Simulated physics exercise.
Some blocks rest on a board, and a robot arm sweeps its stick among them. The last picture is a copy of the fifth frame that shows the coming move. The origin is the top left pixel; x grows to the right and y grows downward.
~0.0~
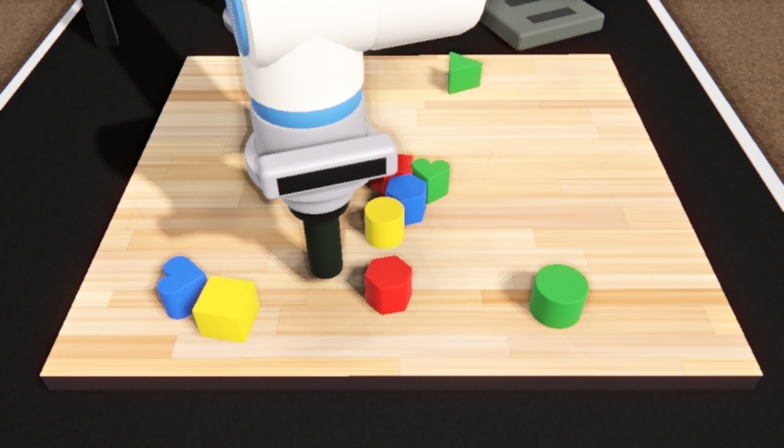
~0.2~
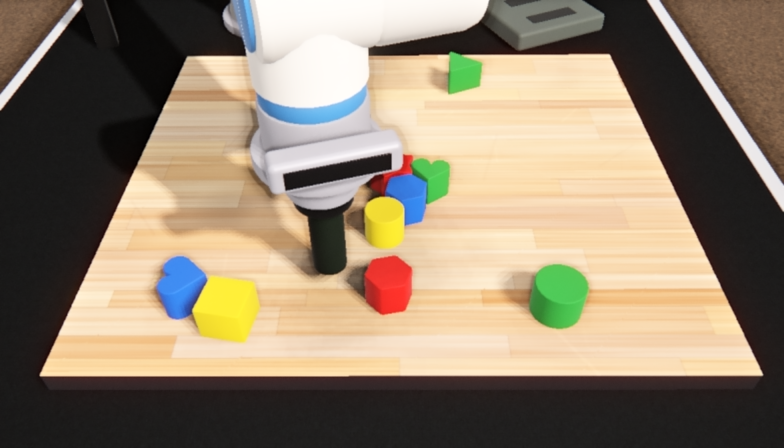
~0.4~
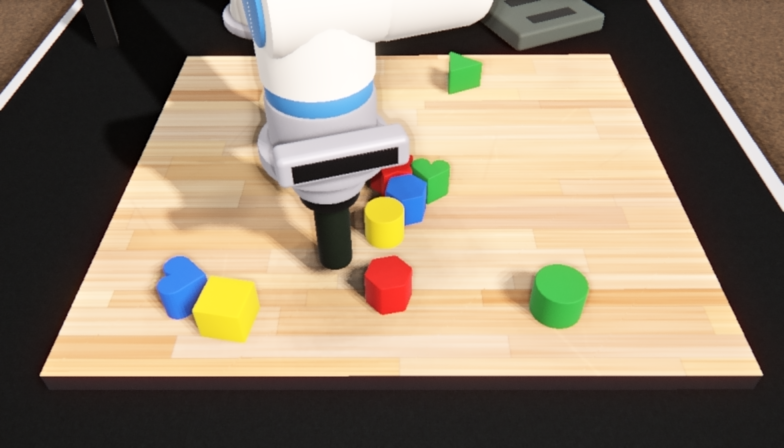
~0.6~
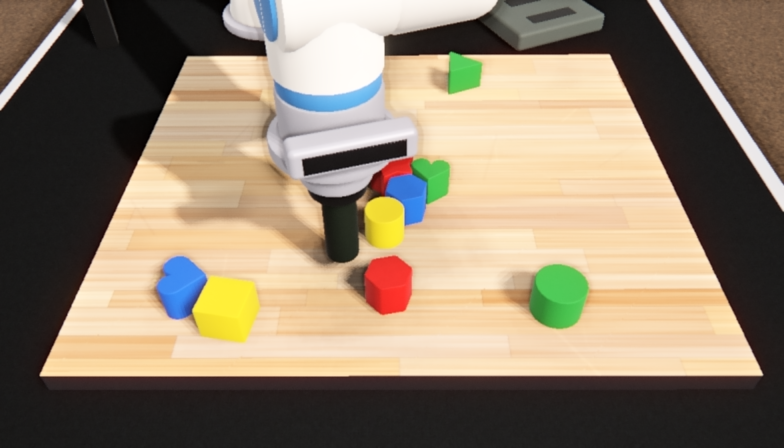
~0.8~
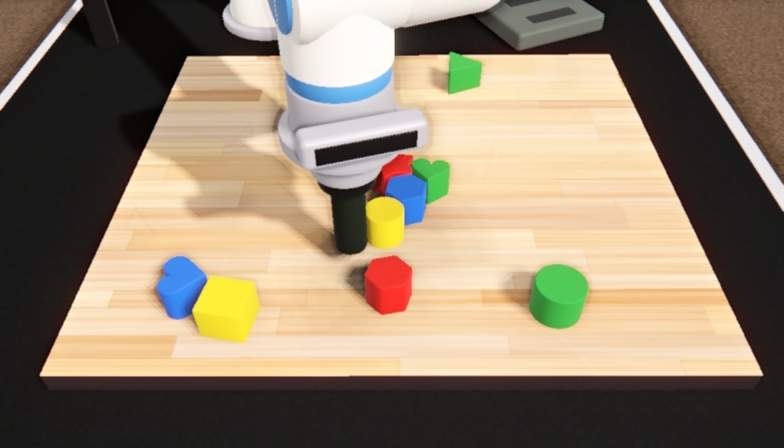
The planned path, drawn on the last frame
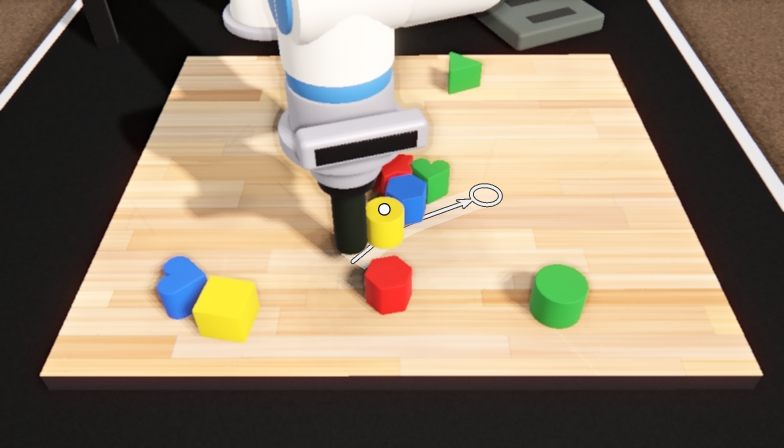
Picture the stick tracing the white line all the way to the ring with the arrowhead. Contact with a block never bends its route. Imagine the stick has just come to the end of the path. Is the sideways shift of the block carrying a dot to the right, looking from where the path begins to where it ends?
Short answer: Yes.
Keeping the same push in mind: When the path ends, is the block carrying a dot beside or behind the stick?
The answer is no.
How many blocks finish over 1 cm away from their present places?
Total moved: Three or more.
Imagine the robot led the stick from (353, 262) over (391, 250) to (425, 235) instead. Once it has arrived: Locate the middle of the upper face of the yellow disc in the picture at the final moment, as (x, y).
So, by the moment the path ends, you'll find the top centre of the yellow disc at (434, 187).
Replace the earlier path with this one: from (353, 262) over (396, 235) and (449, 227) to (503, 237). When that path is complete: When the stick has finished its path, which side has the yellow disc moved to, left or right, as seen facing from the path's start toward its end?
It gets pushed left.
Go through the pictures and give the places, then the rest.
The first frame shows stick tip (327, 269); block tops, yellow disc (384, 209); red star block partly hidden; blue six-sided block (406, 186); green heart-shaped block (431, 167).
The second frame shows stick (331, 265); blocks unchanged.
The third frame shows stick (336, 260); blocks unchanged.
The fourth frame shows stick (343, 253); blocks unchanged.
The fifth frame shows stick (352, 245); yellow disc (384, 209); red star block (393, 162); blue six-sided block (406, 186); green heart-shaped block (431, 167).
Path on the board, from (353, 262) via (416, 220), ending at (486, 195); the dot is on the yellow disc.
On the path given first. One third of the way, stick (393, 214); yellow disc (421, 191); blue six-sided block (441, 170), turned 25° anticlockwise; green heart-shaped block (446, 150), turned 35° anticlockwise.
Two thirds of the way, stick (441, 195); yellow disc (471, 175); blue six-sided block (476, 151), turned 70° anticlockwise; green heart-shaped block (457, 135), turned 75° anticlockwise.
At the end, stick (488, 179); yellow disc (521, 164); red star block in place; blue six-sided block (492, 146), turned 120° anticlockwise; green heart-shaped block (457, 134), turned 80° anticlockwise.
